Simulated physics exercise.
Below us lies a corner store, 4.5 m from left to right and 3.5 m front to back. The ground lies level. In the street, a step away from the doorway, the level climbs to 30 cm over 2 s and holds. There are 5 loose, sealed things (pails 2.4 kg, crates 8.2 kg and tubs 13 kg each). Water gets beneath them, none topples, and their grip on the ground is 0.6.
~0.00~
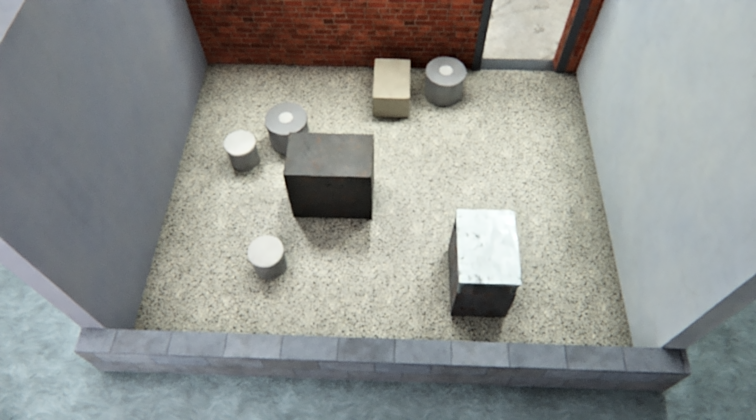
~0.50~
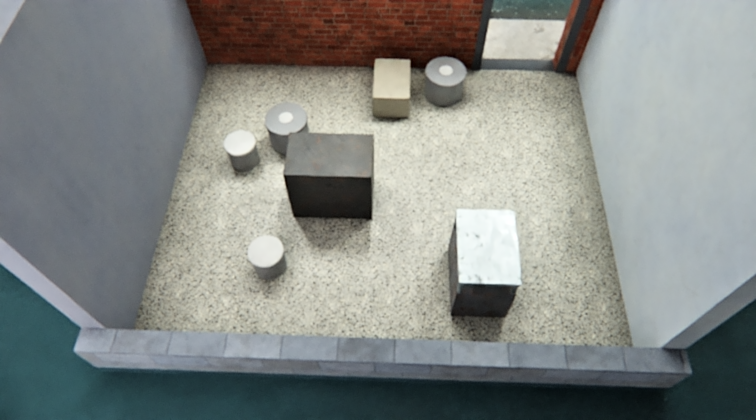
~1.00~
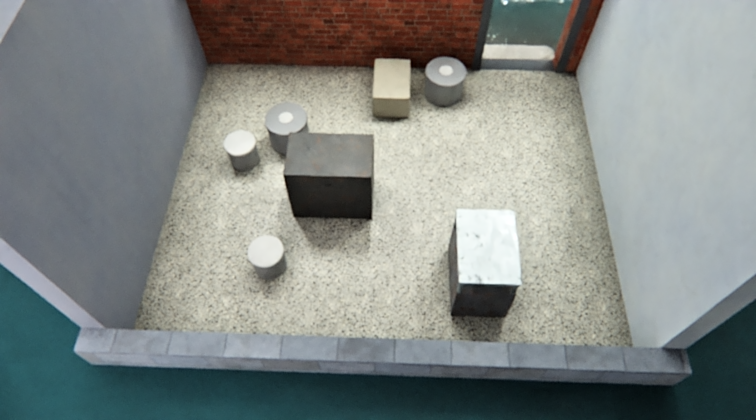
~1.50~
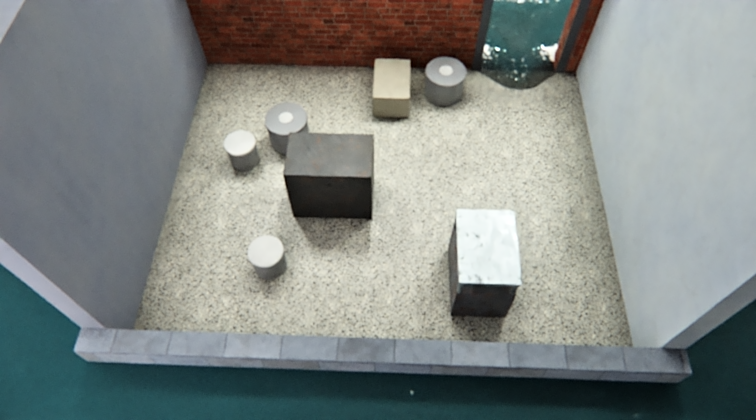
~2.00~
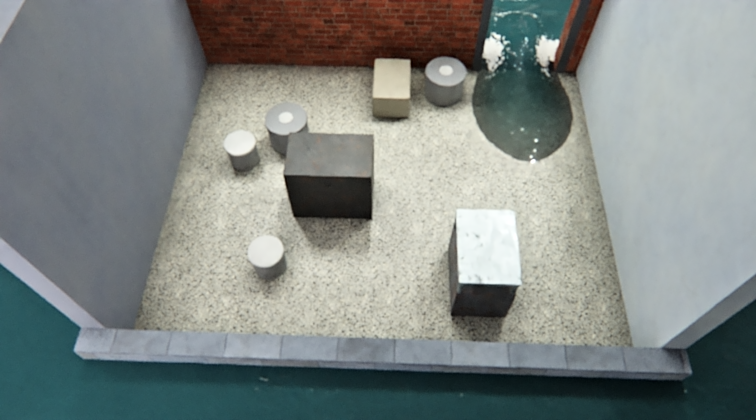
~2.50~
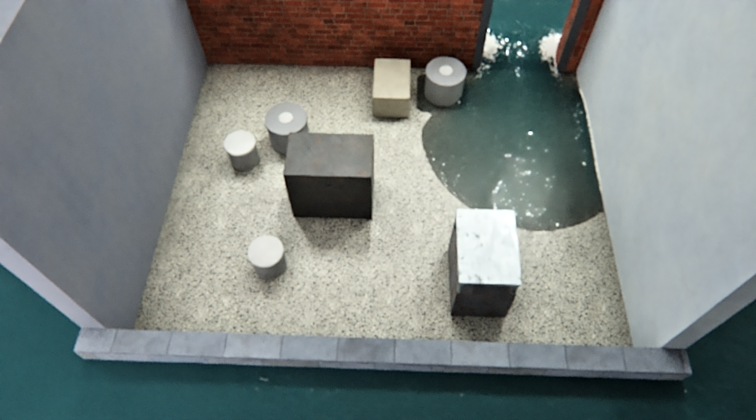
Dark green water pours through the doorway and spreads across the floor among still blocks.
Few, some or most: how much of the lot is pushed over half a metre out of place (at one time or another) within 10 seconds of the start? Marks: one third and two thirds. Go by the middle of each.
That comes to from one to two thirds.
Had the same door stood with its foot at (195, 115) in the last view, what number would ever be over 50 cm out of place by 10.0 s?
In that case 5 of them.
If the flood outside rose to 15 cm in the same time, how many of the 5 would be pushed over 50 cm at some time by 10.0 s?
Then 0.
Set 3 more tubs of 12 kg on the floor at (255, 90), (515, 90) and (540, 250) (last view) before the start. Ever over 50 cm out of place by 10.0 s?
In turn: Past it, more, past it.
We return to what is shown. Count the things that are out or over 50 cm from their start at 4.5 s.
By then 0.
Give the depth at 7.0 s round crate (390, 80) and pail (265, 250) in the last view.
About 1 and 7 cm.
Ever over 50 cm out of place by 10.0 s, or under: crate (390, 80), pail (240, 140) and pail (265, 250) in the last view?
In turn: Under, more, more.
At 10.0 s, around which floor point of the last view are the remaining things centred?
Around (381, 100).
After 3.5 s 0 of 5 are over 50 cm from their spots; 0 afloat.
After 4.5 s 0 of 5 are over 50 cm from their spots; 0 afloat.
After 7.0 s 1 of 5 are over 50 cm from their spots; 1 afloat.
After 10.0 s 2 of 5 are over 50 cm from their spots, and 2 have been at some point; 4 afloat.
